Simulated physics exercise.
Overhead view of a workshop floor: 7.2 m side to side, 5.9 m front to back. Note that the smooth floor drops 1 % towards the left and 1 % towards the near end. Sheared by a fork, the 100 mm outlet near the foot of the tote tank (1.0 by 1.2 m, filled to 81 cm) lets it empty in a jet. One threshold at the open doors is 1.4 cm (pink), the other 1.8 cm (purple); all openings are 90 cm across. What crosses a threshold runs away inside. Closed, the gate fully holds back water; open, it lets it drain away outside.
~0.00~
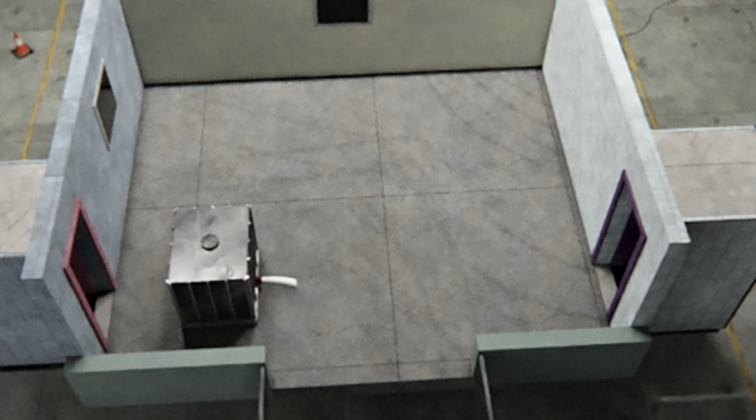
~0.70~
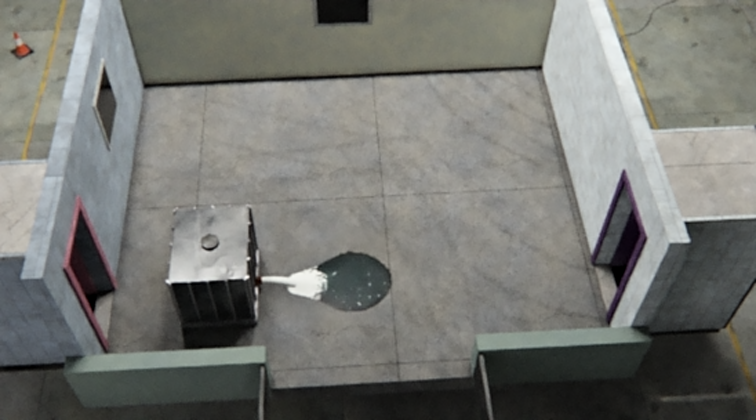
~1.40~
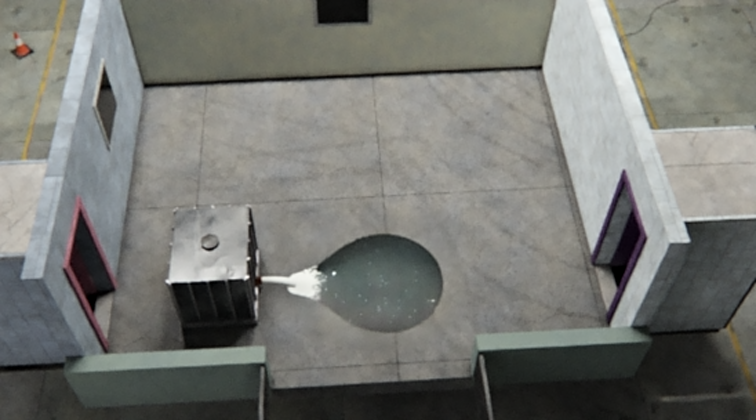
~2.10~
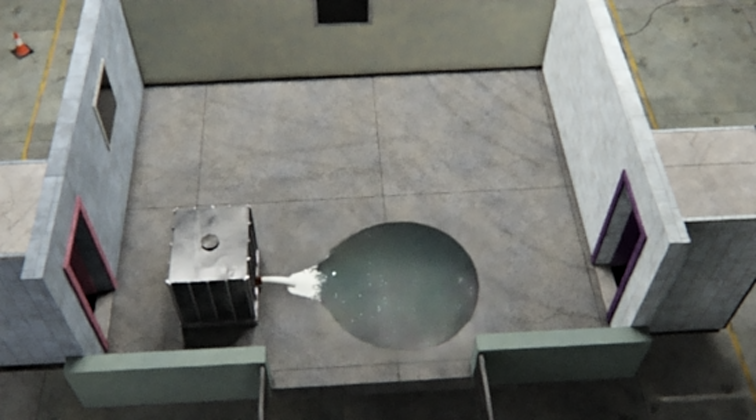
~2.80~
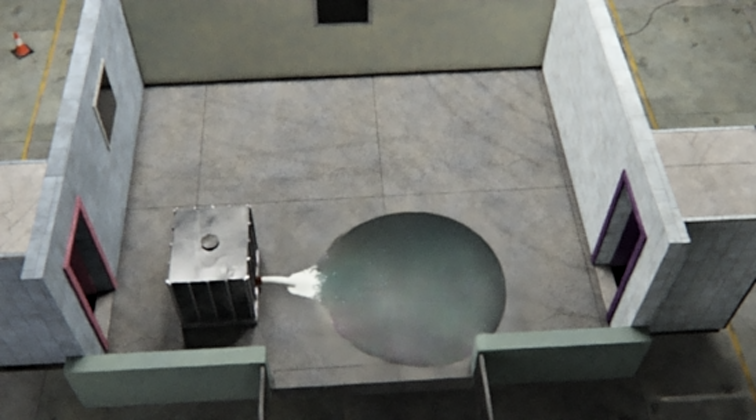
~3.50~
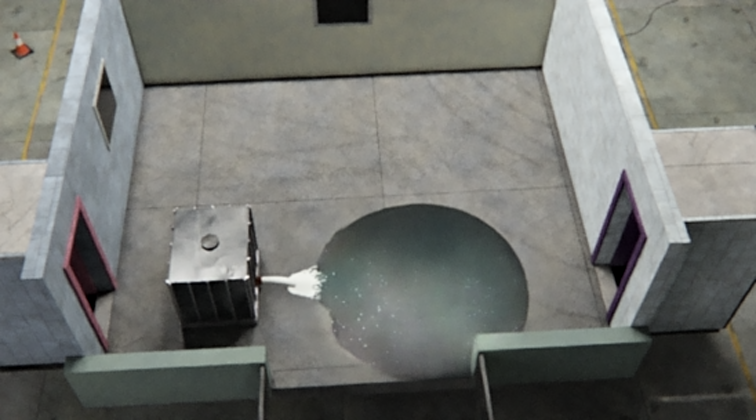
Water jets rightward from a metal tank and spreads into a widening round puddle across the gray floor.
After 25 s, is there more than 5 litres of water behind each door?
Pink door: No; purple door: No.
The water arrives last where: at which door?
The pink one.
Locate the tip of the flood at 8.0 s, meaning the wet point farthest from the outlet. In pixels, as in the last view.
Around pixel (615, 352).
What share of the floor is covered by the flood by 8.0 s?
The flood covers close to 25 per cent of the floor.
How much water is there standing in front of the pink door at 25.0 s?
Roughly 0.8 centimetres.
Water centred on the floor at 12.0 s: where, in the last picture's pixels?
I'd say somewhere about (462, 286).
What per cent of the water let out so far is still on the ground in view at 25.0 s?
Roughly 56 percent of it is still there.
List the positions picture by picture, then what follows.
In the first frame, the jet has just started at (274, 281); the ground is still dry.
The second frame shows the jet leaves at (274, 281); the sheet reaches (388, 275), 2.0 m away, and wets 1.0 m2.
The third frame shows the jet leaves at (274, 281); the sheet reaches (440, 279), 2.8 m away, and wets 2.4 m2.
The fourth frame shows the jet leaves at (274, 281); the sheet reaches (475, 298), 3.3 m away, and wets 3.9 m2.
The fifth frame shows from the spout at (274, 281) the water has spread over 5.4 m2; its tip is at (503, 296), and it is 1.1 cm deep on average.
The sixth frame shows from the spout at (274, 281) the water has spread over 6.8 m2; its tip is at (524, 281), and it is 1.1 cm deep on average.
After 5.0 s water covers 20 % of the floor and is deepest (5 cm) near (308, 283); pink door not reached, purple door not reached.
After 8.0 s water covers 25 % of the floor and is deepest (5 cm) near (308, 283); pink door not reached, purple door 0.89 cm at the sill, 0 L in.
After 12.0 s water covers 30 % of the floor and is deepest (6 cm) near (296, 284); pink door not reached, purple door 1.5 cm at the sill, 0 L in.
After 16.0 s water covers 35 % of the floor and is deepest (6 cm) near (296, 284); pink door not reached, purple door 1.2 cm at the sill, 0 L in.
After 25.0 s water covers 45 % of the floor and is deepest (4 cm) near (296, 284); pink door 0.86 cm at the sill, 0 L in, purple door 0.49 cm at the sill, 0 L in.
